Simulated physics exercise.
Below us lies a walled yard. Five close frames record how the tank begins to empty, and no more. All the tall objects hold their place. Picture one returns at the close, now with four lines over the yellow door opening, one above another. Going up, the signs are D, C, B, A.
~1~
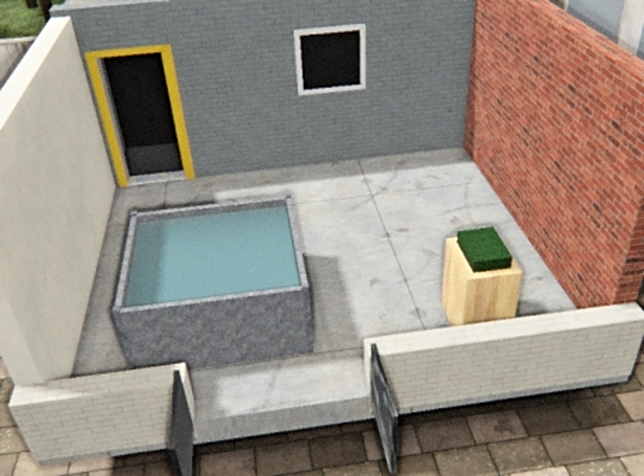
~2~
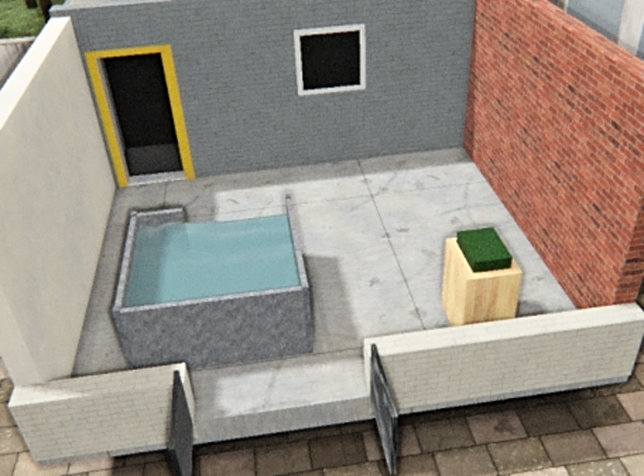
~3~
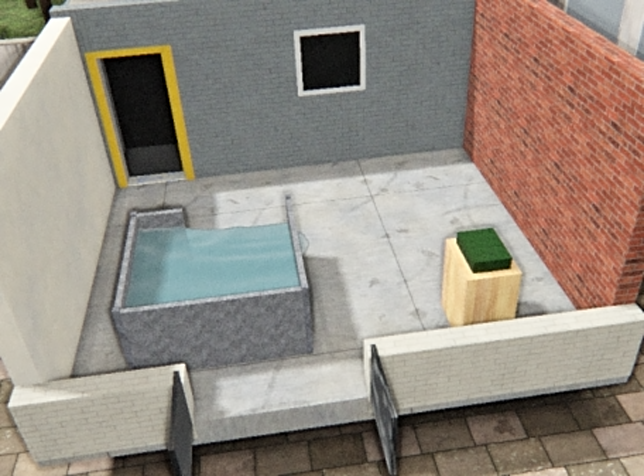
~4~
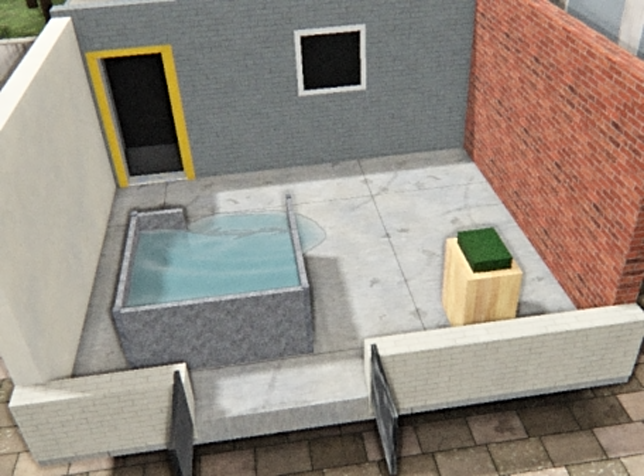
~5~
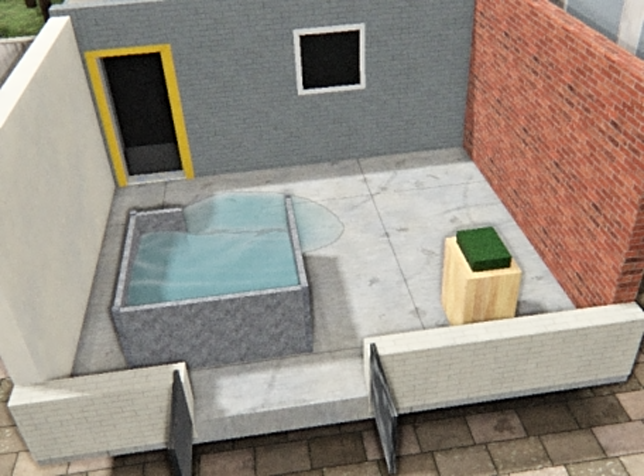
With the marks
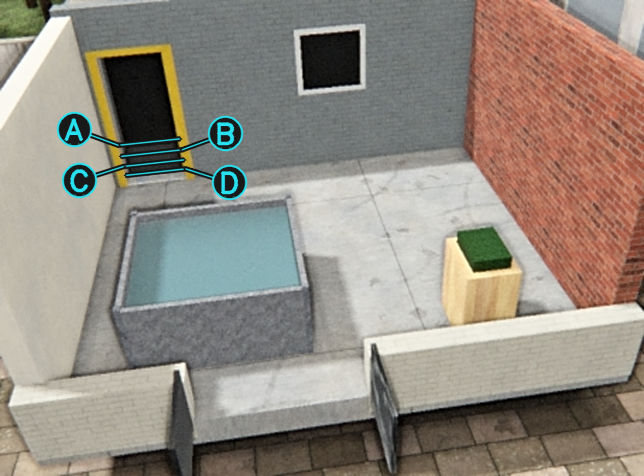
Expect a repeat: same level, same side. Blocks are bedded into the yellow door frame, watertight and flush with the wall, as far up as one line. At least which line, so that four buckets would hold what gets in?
Use height C.
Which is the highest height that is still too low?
D it is.
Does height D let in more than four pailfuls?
Yes, that goes wrong.
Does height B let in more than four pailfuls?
No.
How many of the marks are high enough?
Three of the four.
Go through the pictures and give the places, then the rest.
The first picture shows water in the tank at rest, its middle at (213, 254); foot of the yellow doorway at (158, 182); open gate at (275, 347).
In the second picture, water covers 2 % of the ground, its front hidden from here.
In the third picture, water covers 4 % of the ground, its front hidden from here.
In the fourth picture, 9 % of the ground under water, visible out to (303, 221).
In the fifth picture, 16 % of the ground under water, visible out to (214, 197).
In cyan, A at (149, 142); B at (151, 153); C at (153, 163); D at (155, 172); from the bottom up D, C, B, A.
With A, nothing gets over.
With B, nothing gets over.
With C, a splash gets over, under a bucket.
With D, about 8 bucketfuls get in.
